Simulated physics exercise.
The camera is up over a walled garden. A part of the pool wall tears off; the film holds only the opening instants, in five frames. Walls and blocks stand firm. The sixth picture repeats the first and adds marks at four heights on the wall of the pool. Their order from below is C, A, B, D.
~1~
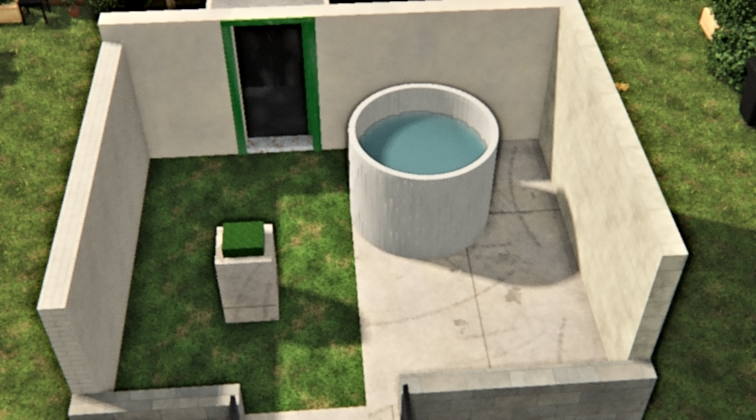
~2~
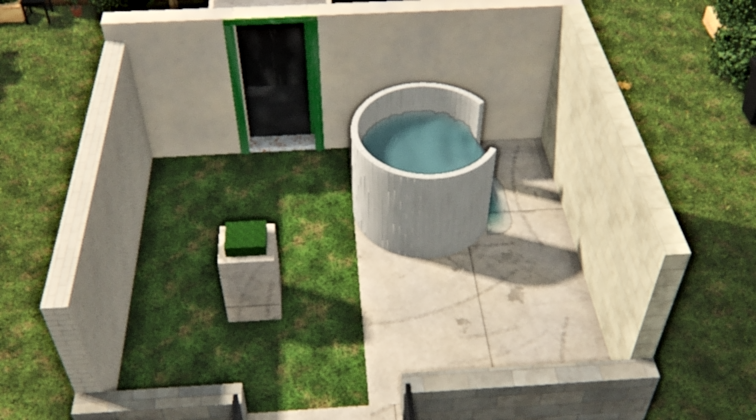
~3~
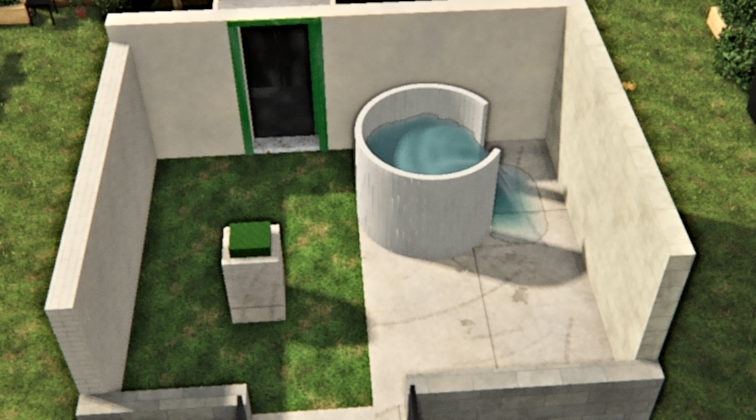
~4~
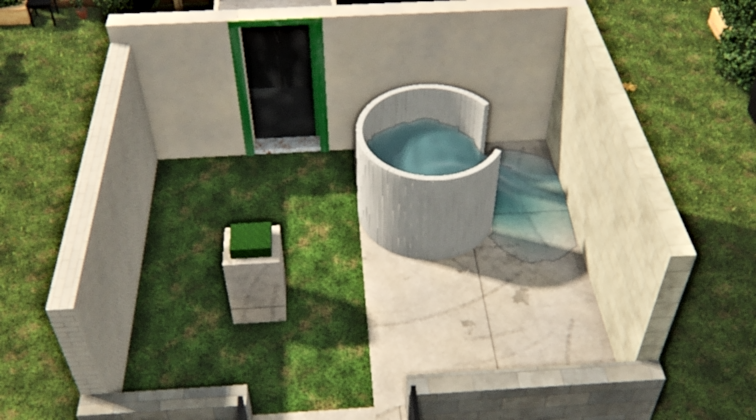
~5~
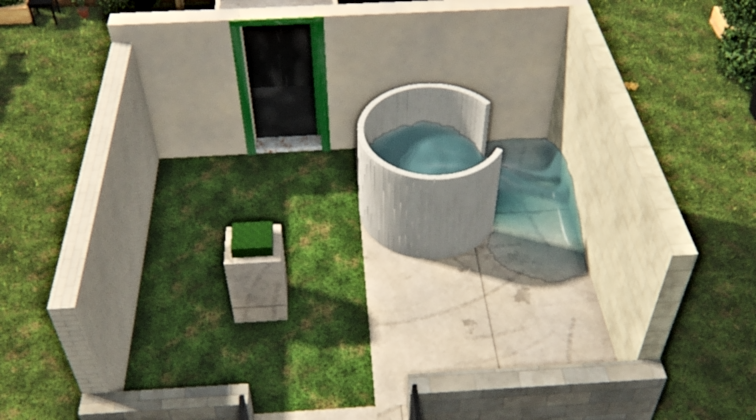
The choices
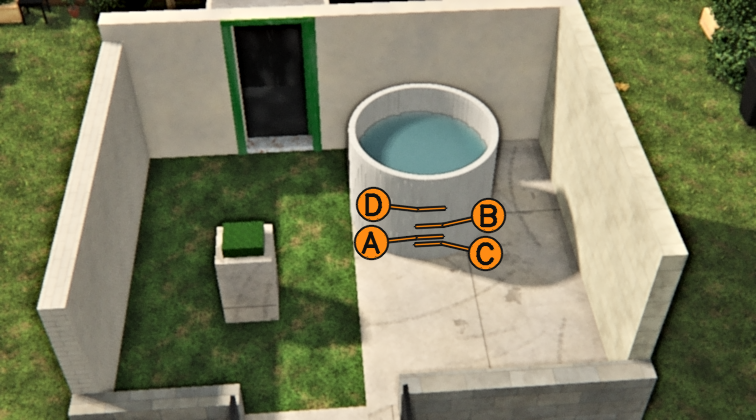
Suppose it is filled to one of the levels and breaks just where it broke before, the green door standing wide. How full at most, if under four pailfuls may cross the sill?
Go for D.
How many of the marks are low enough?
All four.
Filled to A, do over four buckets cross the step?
No.
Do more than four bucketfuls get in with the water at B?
No.
In orange, A at (429, 237); B at (429, 225); C at (428, 244); D at (430, 208); from the bottom up C, A, B, D.
With A, nothing gets over.
With B, nothing gets over.
With C, nothing gets over.
With D, a bucket or two gets in.
